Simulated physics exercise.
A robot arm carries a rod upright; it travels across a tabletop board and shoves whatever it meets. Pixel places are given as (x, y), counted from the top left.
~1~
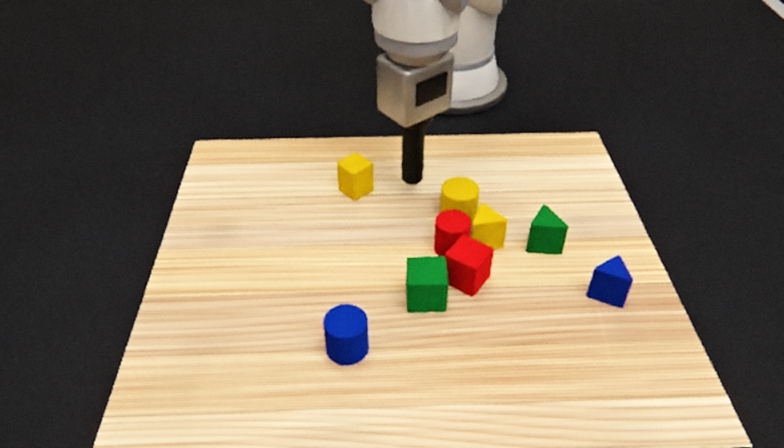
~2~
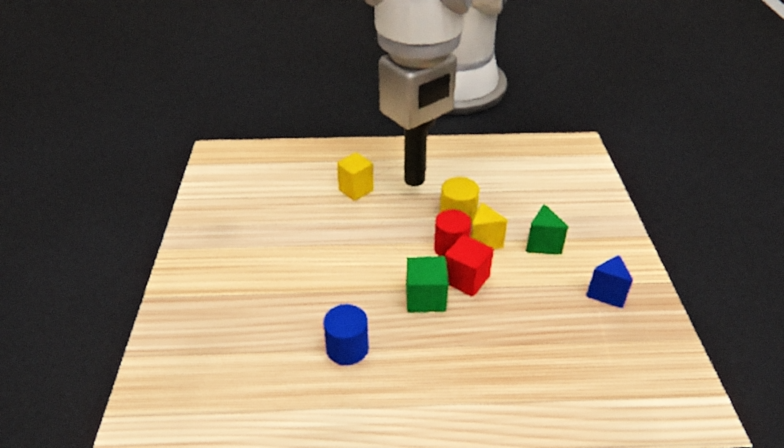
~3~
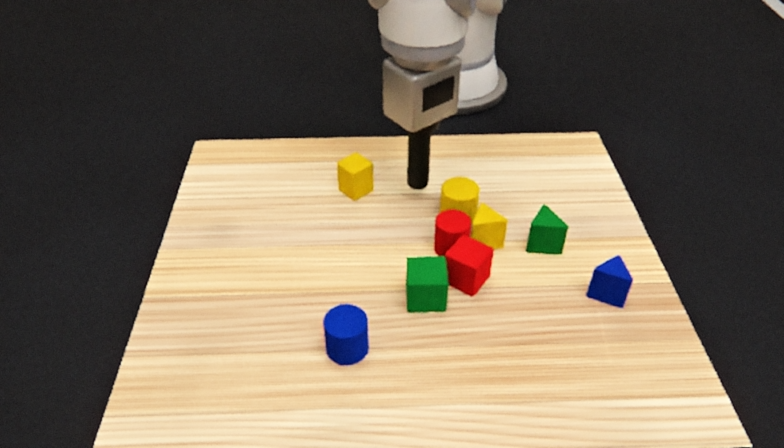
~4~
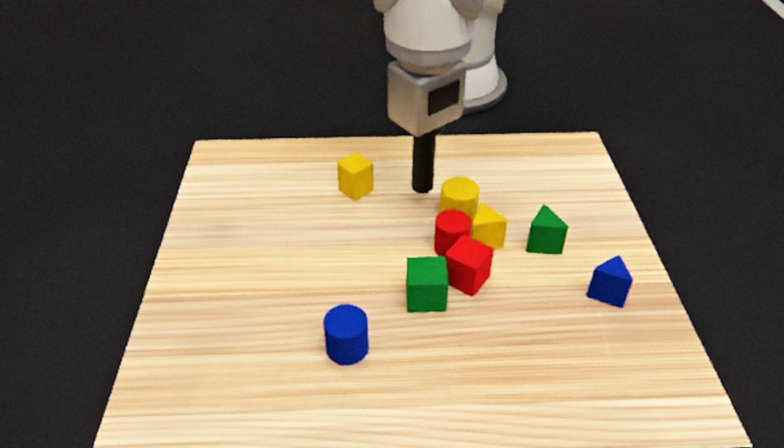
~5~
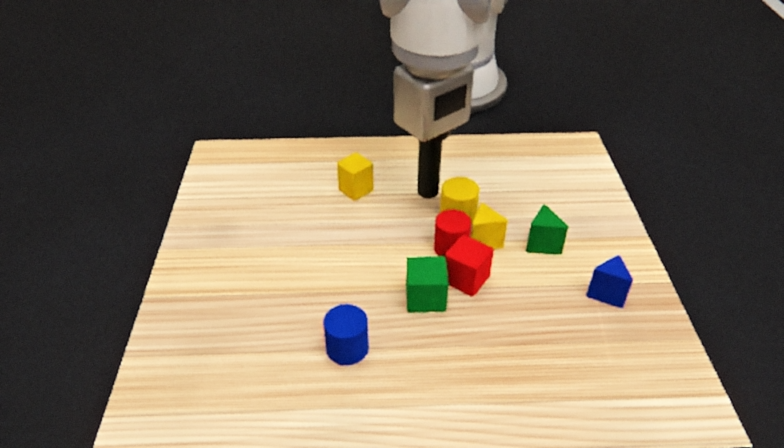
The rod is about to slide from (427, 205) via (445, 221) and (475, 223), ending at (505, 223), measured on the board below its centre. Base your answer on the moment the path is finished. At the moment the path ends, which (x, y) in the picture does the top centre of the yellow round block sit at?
My best guess is (537, 189).
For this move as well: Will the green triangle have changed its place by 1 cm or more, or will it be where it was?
My prediction: It remains in place.
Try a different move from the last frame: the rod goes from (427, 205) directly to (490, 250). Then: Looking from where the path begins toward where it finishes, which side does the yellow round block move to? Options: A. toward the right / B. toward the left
The one that fits is B, toward the left.
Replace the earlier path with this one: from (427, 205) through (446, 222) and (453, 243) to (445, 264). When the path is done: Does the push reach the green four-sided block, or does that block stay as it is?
That block is shifted.
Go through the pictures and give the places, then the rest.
In the first picture, rod's lower end at (412, 179); red round block at (453, 220); yellow round block at (461, 188); yellow triangle at (488, 215); green triangle at (548, 218).
In the second picture, rod at (415, 181); blocks still.
In the third picture, rod at (418, 184); blocks still.
In the fourth picture, rod at (422, 188); blocks still.
In the fifth picture, rod at (428, 193); red round block at (453, 220); yellow round block at (461, 188); yellow triangle at (488, 215); green triangle at (548, 218).
What follows on the original path. One third of the way, rod at (446, 209); yellow round block at (478, 193); yellow triangle at (492, 215), turned 25° clockwise.
Two thirds of the way, rod at (477, 211); yellow round block at (508, 192); yellow triangle at (496, 215), turned 50° clockwise.
At the end, rod at (507, 210); red round block still; yellow round block at (537, 189); yellow triangle at (496, 215), turned 50° clockwise; green triangle still.
